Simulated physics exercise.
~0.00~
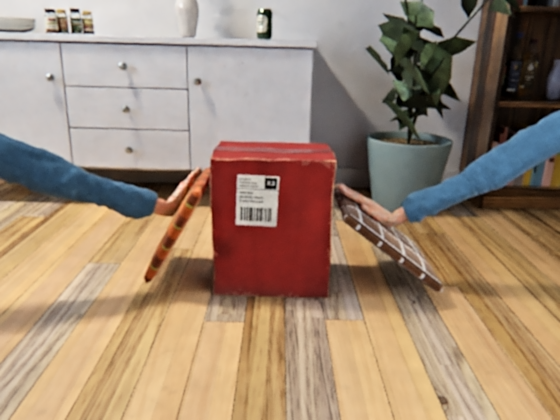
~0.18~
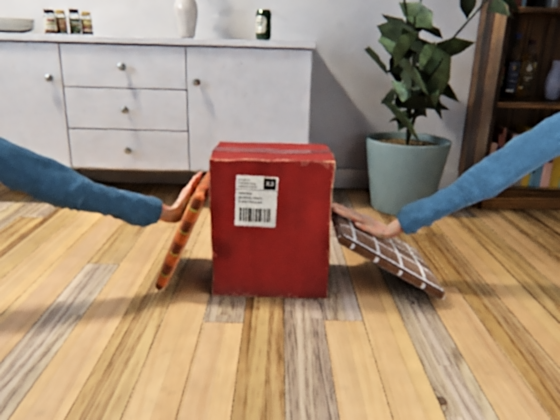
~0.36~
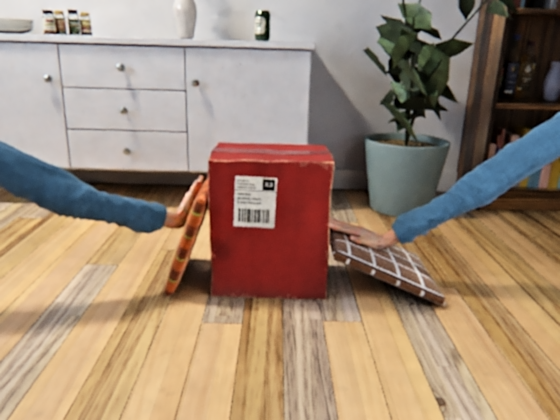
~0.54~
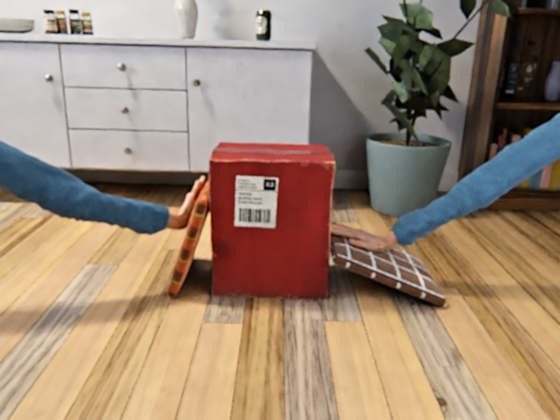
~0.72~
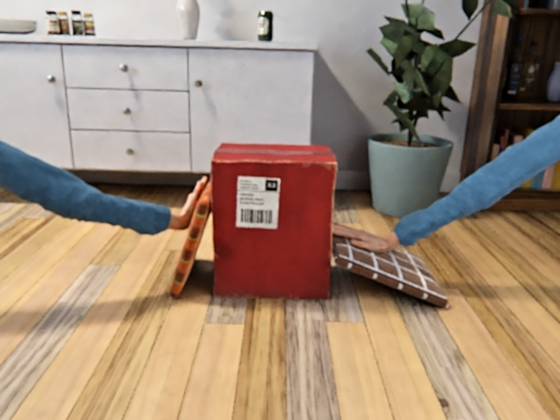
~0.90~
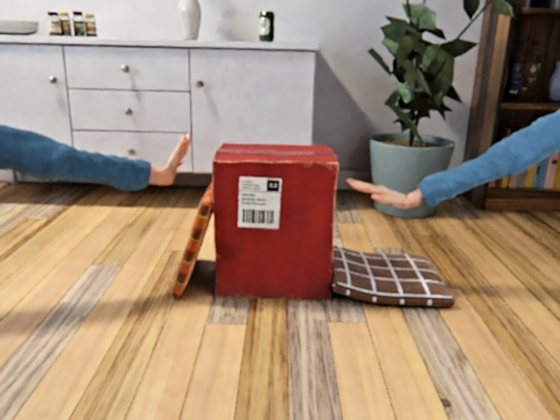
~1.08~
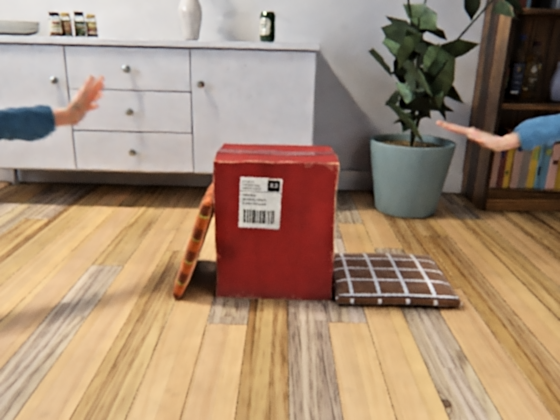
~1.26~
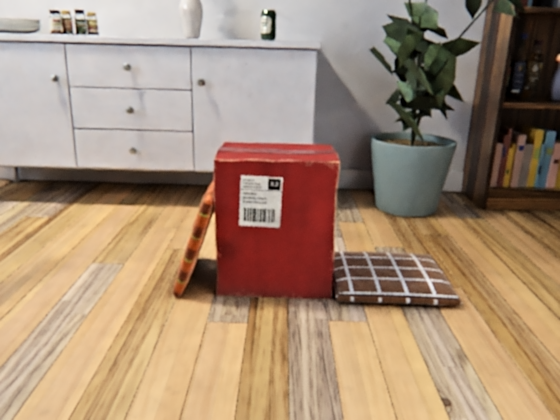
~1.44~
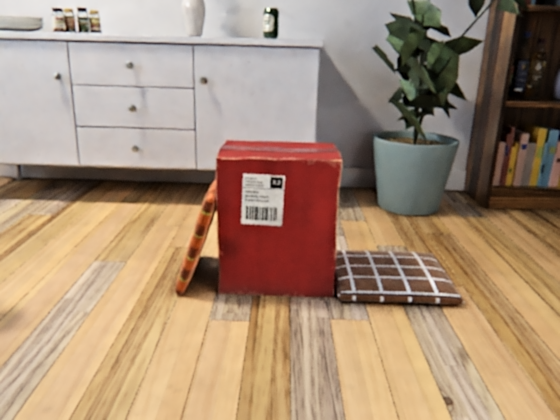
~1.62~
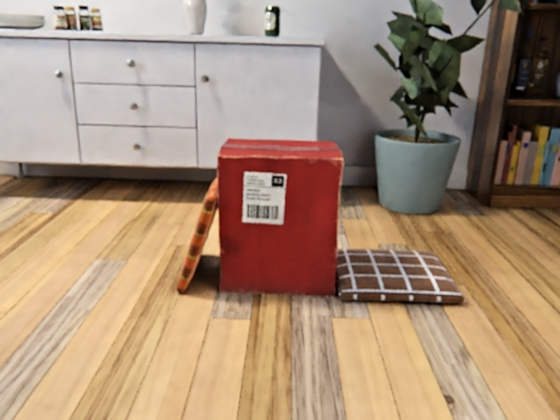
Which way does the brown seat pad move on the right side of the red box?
The brown seat pad moves down, sinking from its lean until it lies flat on the wooden floor.
Brown checked seat pad slipping flat beside a red box as two hands withdraw, while the orange pad on the left stays leaning.
